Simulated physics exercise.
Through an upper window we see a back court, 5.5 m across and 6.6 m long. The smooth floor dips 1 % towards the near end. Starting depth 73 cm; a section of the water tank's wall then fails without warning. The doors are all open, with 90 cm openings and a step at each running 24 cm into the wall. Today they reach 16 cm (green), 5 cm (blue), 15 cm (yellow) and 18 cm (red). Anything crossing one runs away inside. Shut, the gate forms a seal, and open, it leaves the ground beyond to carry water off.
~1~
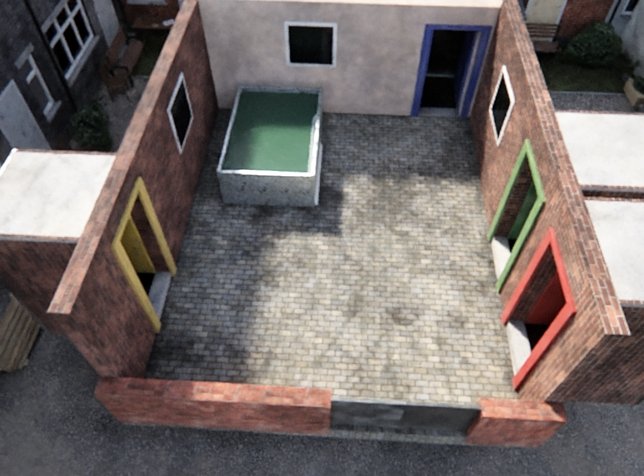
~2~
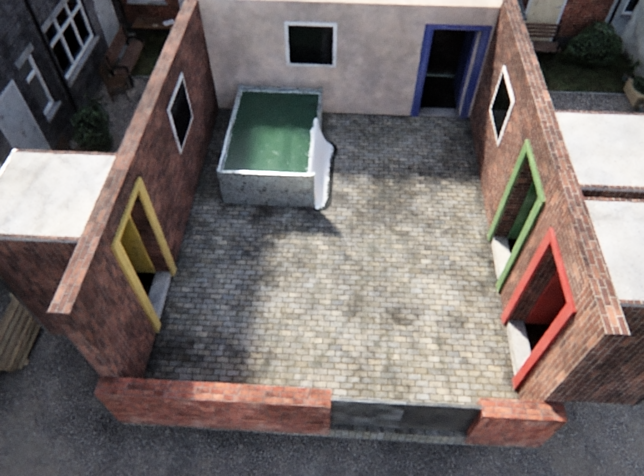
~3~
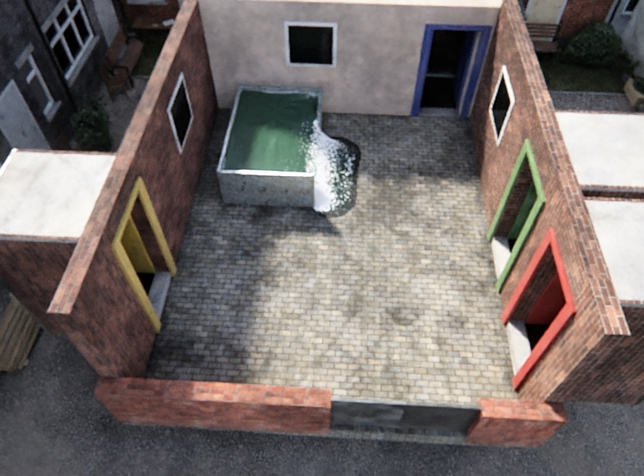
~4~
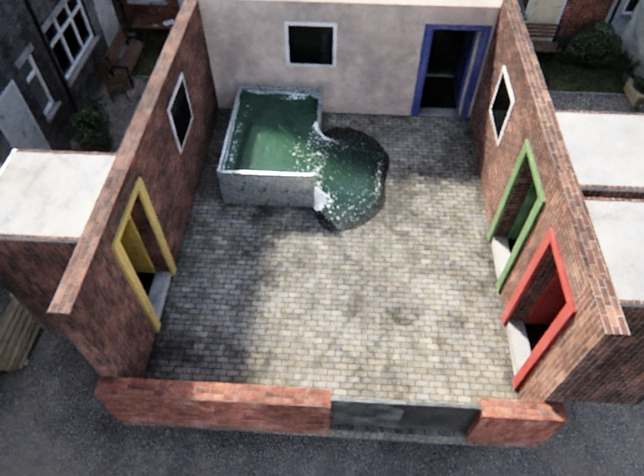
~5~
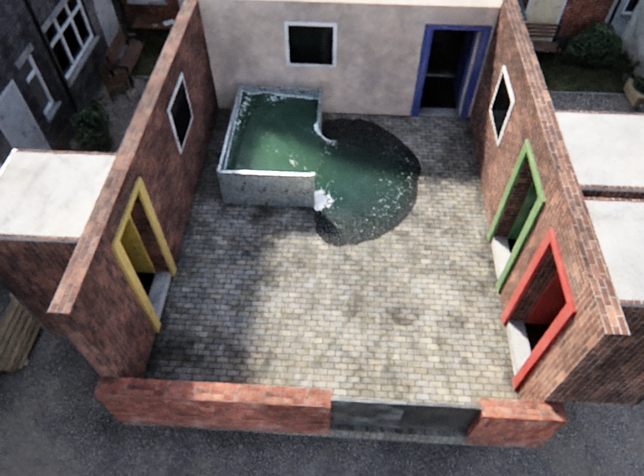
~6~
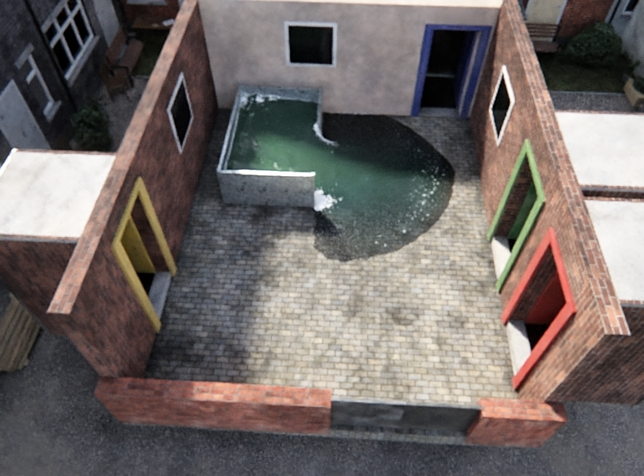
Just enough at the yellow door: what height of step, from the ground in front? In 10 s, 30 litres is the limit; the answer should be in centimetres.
Some 8 cm.
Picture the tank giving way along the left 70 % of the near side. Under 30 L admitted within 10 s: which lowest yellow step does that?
Estimate: Near 14.5 cm.
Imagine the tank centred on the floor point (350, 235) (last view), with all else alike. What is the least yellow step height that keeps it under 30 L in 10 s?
9.0 cm or thereabouts.
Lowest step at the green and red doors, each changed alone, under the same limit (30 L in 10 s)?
Roughly 18 cm for the green door and roughly 12.0 cm for the red door.
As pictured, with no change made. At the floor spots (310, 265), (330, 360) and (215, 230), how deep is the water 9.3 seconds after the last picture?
First 3, then 8, then 7 cm.
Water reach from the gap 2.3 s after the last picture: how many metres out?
Close to 5.6 metres, I'd say.
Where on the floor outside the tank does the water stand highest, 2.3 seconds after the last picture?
About (517, 423).
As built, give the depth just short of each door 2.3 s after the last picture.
Door by door, in centimetres - green 20, blue 19, yellow 0, red 14.
Then, 0.7 s after the last picture water covers 40 % of the floor, deepest (40 cm) near (479, 195); it has not reached the yellow door.
Then, 2.3 s after the last picture water covers 50 % of the floor, deepest (40 cm) near (517, 423); it has not reached the yellow door.
Then, 9.3 s after the last picture water covers 100 % of the floor, deepest (15 cm) near (138, 401); 11 cm at the yellow door, 0 litres in over its 15 cm step.
At the yellow door as built, the water peaked near 12 cm, 6.9 s after the last picture.
With a step of 7 cm, 46 litres would have come in within the 10 s; with 9 cm, 21 litres. So under 30 litres takes about 8 cm.
